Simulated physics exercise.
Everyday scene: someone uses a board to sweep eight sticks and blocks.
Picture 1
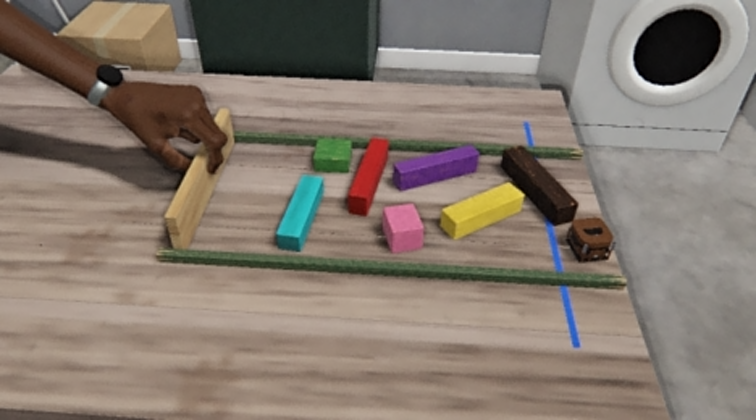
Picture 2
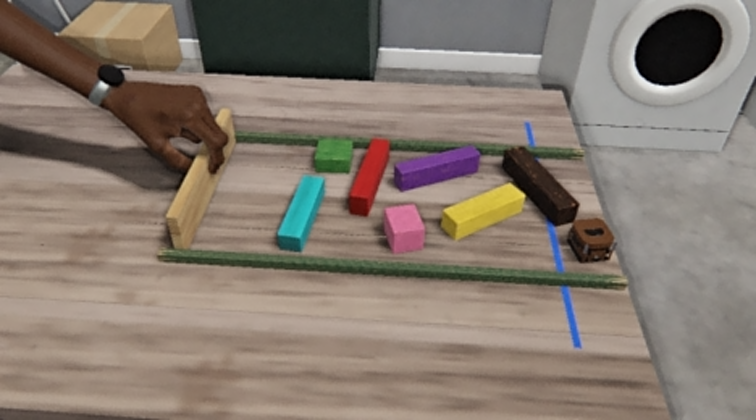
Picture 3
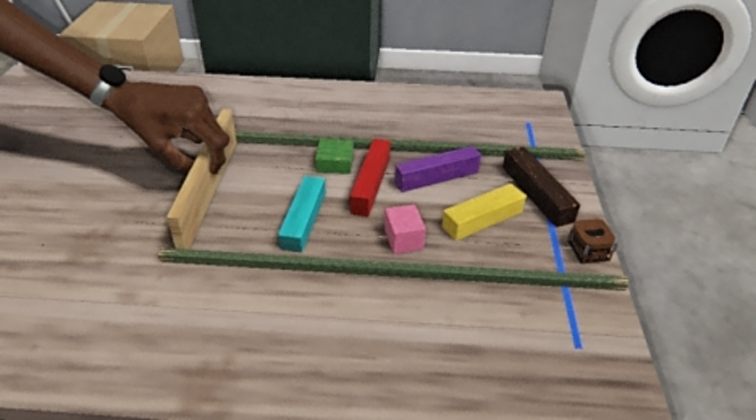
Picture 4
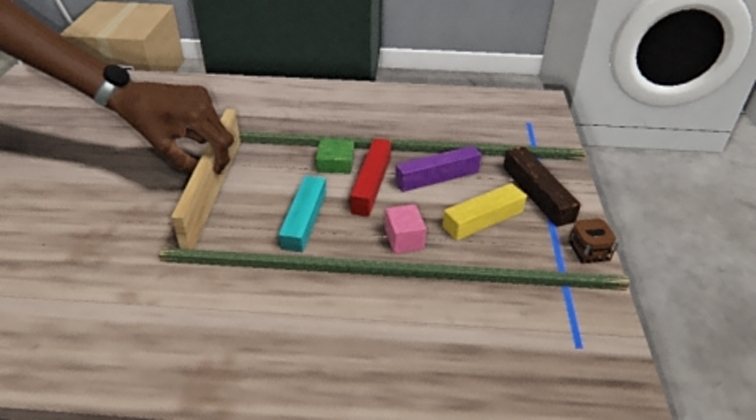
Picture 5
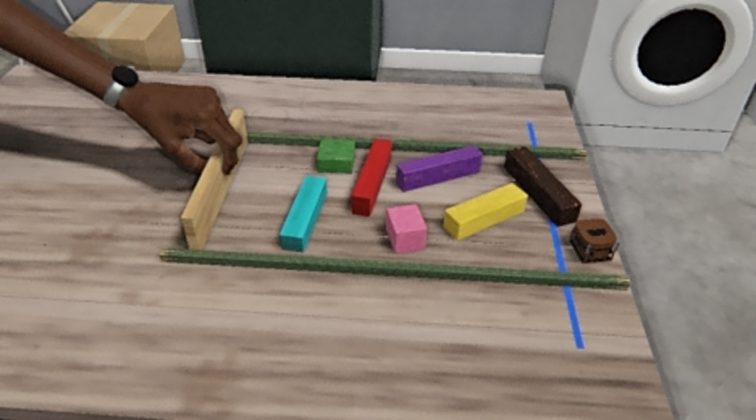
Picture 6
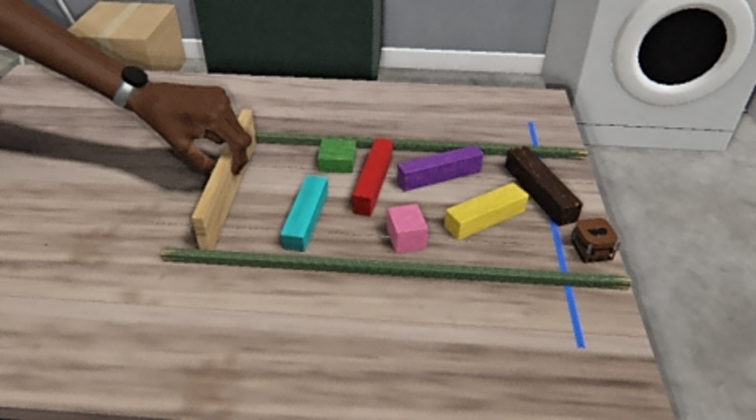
A hand with a wristwatch grips an upright wooden board at the left of a wood-grain table, seen from above at an angle, with a washing machine behind. Between two green rails lie green, turquoise, red, pink, purple, yellow and dark brown pieces, with a small brown block near a blue line. The board barely moves, then slides slightly right, touching nothing, while the pieces stay put.
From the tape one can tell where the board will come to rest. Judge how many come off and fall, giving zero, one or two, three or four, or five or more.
Three, or four.
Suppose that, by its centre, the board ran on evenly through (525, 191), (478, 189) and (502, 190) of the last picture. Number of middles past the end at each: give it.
Over the end: 2, 0, 1.
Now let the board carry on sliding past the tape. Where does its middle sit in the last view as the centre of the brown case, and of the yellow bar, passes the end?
Estimated middle: (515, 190), and (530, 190) for the other.
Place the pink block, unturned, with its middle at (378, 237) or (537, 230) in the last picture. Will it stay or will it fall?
The pink block would stay in place in the first case and stay in place in the second.
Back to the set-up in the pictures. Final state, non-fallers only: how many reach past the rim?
That would be 1.
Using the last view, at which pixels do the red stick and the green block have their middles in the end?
I'd put one at around (594, 189) and the other at around (561, 168).
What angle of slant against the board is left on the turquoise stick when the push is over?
The angle is some 0°.
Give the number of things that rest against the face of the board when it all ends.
That makes 2.
Early on, none off yet; brown case at rest near (594, 241); black bar at rest near (541, 184); yellow bar at rest near (487, 210).
A while later, none off yet; brown case at rest near (594, 241); black bar travelled a little near (561, 180); yellow bar travelled a little near (529, 208).
Finally, the number that fall off is three or four; lost, purple bar, yellow bar, black bar and brown case.
